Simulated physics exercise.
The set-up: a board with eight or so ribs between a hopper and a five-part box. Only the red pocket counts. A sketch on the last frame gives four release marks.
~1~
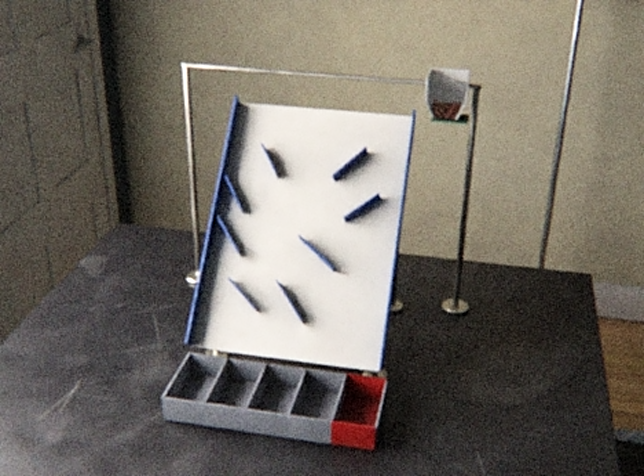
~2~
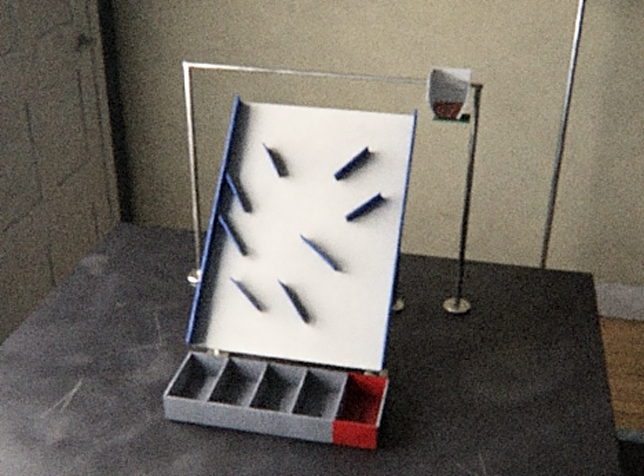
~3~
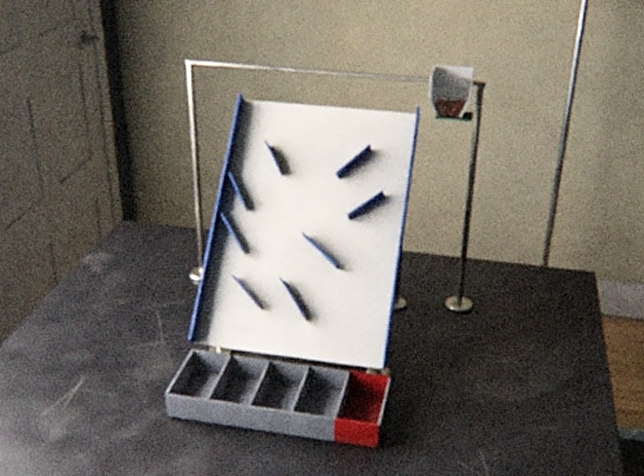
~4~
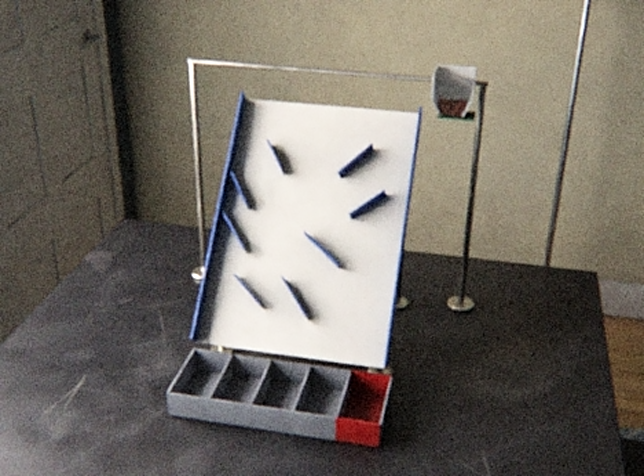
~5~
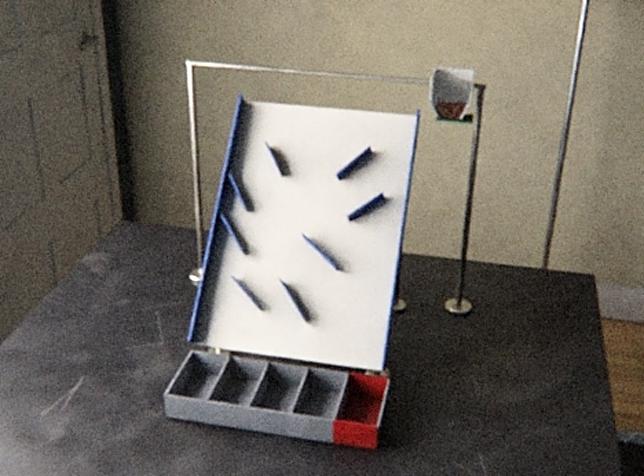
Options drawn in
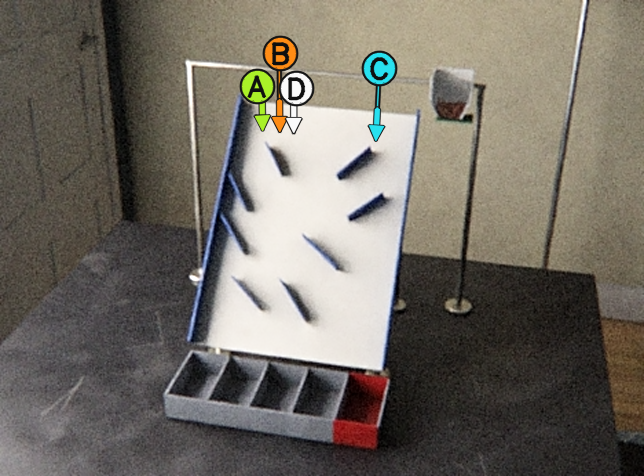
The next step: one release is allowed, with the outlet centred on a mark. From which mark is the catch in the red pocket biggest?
Mark C.
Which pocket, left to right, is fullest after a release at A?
The third from the left.
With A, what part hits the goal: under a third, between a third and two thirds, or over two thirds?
Mark A gives under a third.
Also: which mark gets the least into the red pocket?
The answer is A.
On the marked copy, mark A meets the board at (262, 125); mark B meets the board at (279, 126); mark C meets the board at (376, 135); mark D meets the board at (293, 127).
If A is chosen, a small part in the red pocket, nearly all in other pockets, a stray few held on the board.
If B is chosen, about a quarter in the red pocket, most in other pockets.
If C is chosen, about half in the red pocket, about half in other pockets, a stray few held on the board.
If D is chosen, about a quarter in the red pocket, most in other pockets.
